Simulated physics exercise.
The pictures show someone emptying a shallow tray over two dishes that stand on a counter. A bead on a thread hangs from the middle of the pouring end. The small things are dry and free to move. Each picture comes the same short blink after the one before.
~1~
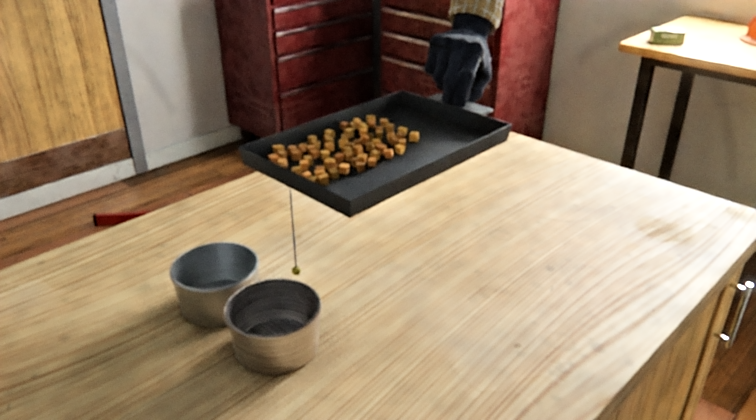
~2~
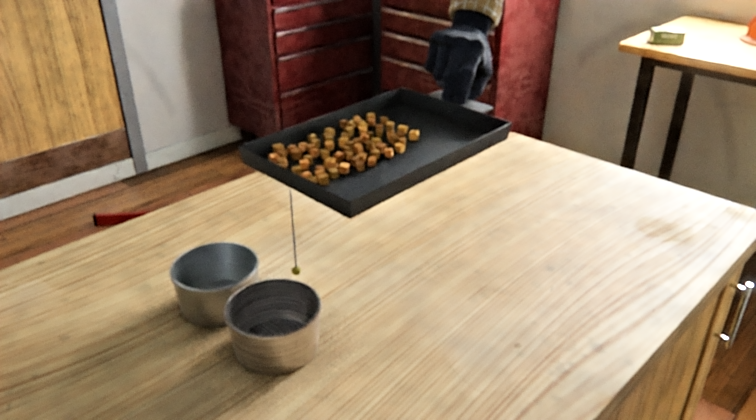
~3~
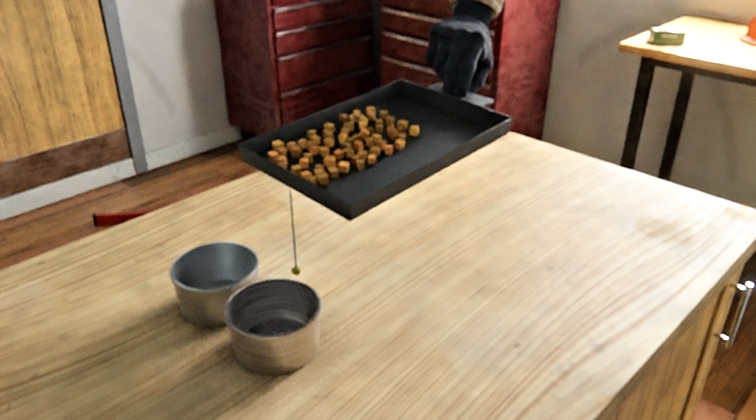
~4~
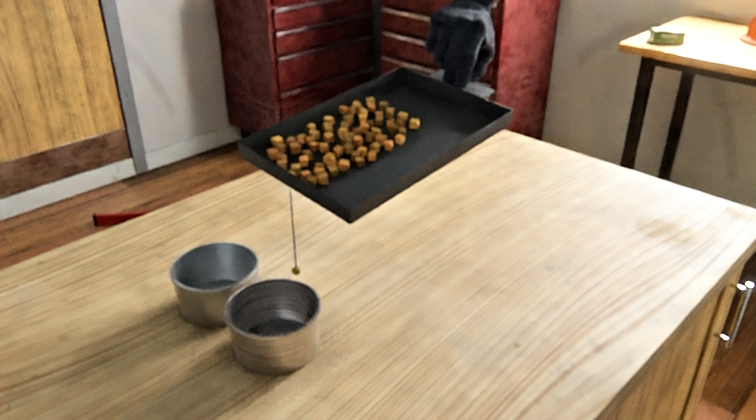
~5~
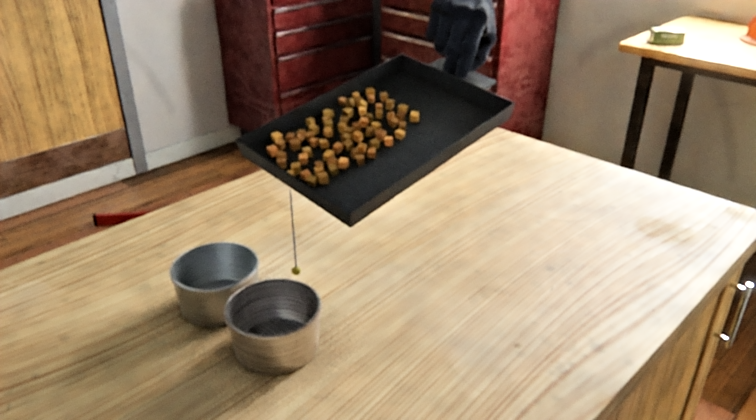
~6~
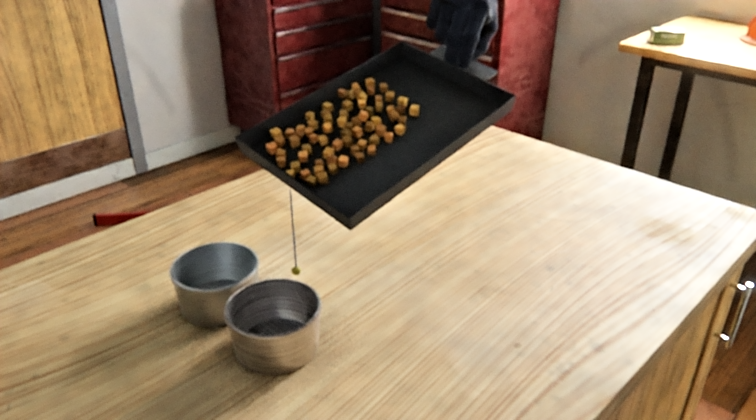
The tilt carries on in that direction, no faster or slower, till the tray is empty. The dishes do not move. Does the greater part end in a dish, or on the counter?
In the dishes lies less than half of it.
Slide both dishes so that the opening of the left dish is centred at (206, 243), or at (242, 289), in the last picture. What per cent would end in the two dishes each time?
About 0 and 40 per cent.
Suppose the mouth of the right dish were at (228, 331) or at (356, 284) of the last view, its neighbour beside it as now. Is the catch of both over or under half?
One: Under half. Two: Less than half.
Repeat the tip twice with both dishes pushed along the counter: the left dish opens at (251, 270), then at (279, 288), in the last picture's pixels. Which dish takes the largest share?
One: Right. Two: The right dish.
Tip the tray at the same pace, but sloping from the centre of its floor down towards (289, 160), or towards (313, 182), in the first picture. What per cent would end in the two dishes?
In turn 30 and 60 in a hundred.
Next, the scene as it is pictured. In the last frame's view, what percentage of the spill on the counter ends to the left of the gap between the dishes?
Roughly 10 in a hundred.
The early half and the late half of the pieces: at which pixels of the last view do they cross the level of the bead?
First near (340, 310), later near (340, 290).
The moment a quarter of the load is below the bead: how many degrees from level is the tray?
At some 115 degrees.
Shortly afterwards, tray tipped steeply; all but a few on the tray; only a few in the air.
Next, tray tipped right over; the bulk on the tray; a little outside both.
Some moments later, tray tipped past a quarter turn; near a quarter in the right dish; the bulk outside both.
In the end, tray tipped past a quarter turn; near a quarter in the right dish; none at all in the left dish; the bulk outside both.
